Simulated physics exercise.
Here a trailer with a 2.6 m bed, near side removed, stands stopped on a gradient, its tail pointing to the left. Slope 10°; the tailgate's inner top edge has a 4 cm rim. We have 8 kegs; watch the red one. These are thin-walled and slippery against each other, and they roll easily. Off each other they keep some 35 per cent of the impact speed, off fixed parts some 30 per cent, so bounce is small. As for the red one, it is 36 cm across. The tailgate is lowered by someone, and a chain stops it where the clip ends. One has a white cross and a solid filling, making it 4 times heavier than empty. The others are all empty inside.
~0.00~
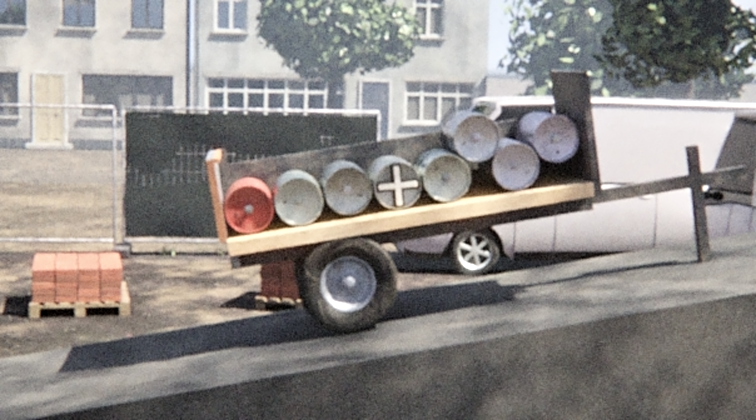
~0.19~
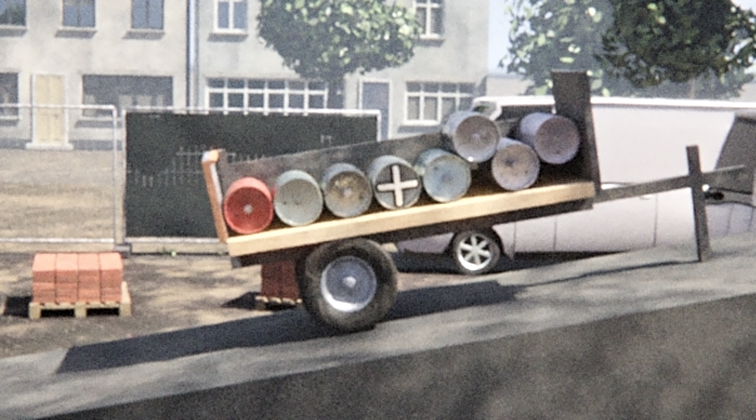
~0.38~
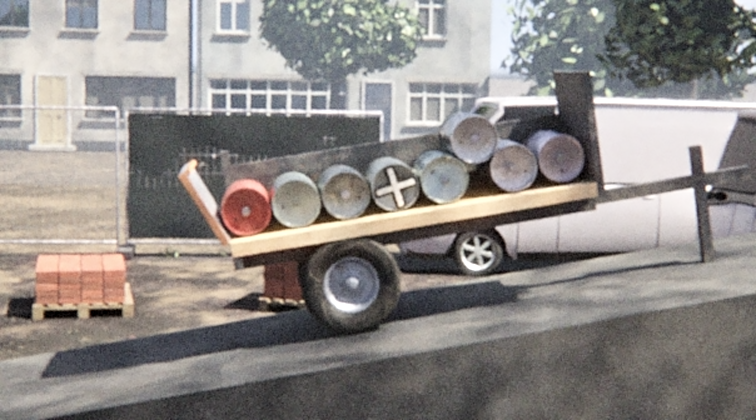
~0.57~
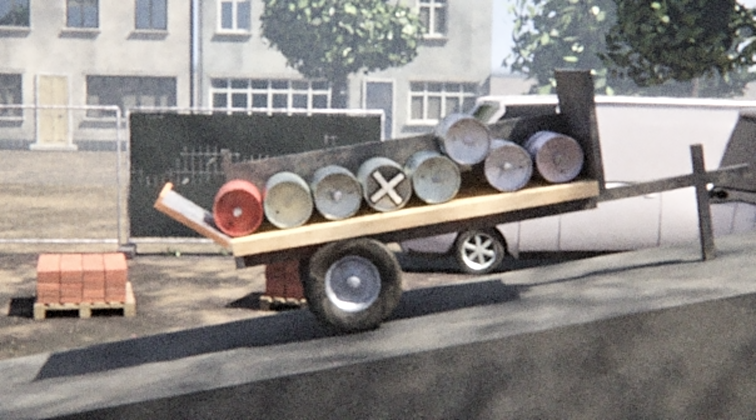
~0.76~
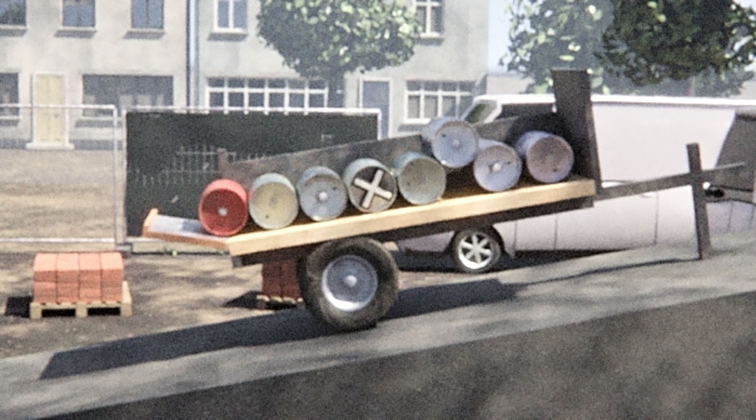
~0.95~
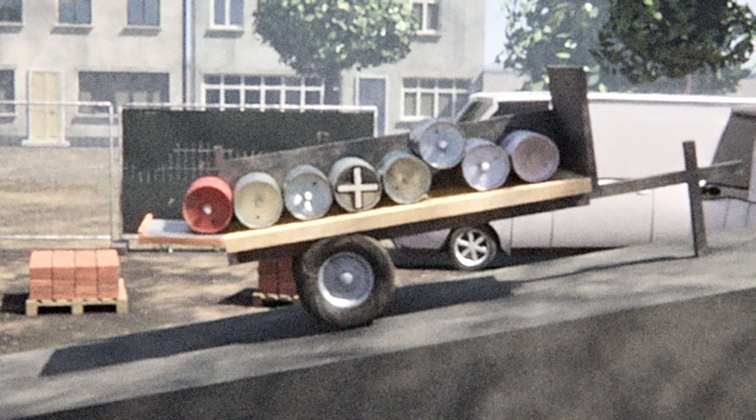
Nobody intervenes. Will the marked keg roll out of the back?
Out it goes.
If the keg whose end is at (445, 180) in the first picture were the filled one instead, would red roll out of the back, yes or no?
In that case red would do so.
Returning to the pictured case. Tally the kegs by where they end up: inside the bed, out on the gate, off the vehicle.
3 - 2 - 3.
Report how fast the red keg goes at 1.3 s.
It's travelling at about 0.6 m/s.
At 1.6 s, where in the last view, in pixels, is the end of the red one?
That would be about (154, 203) in pixels.
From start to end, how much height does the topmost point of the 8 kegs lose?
Roughly 40 cm.
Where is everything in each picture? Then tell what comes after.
Red (249, 210); gate 80° above level, tip at (210, 162); white cross at (398, 186), in the first picture.
Red (248, 210); gate 77° above level, tip at (206, 164), in the second picture.
Red (246, 212); gate 57° above level, tip at (183, 176), in the third picture.
Red (238, 213); gate 30° above level, tip at (158, 204), in the fourth picture.
Red (223, 212); gate 8° above level, tip at (146, 234), in the fifth picture.
Red (207, 210); gate 2° above level, tip at (141, 239), in the sixth picture.
By 1.3 s, red is on the gate, 25 cm past the hinge, rolling left; 0 out so far.
By 1.6 s, red is on the gate, 45 cm past the hinge, rolling left; 0 out so far.
By 2.0 s, red is dropping off the gate; 1 out so far.
Finally (5.7 s), red is off the vehicle; 3 out so far.
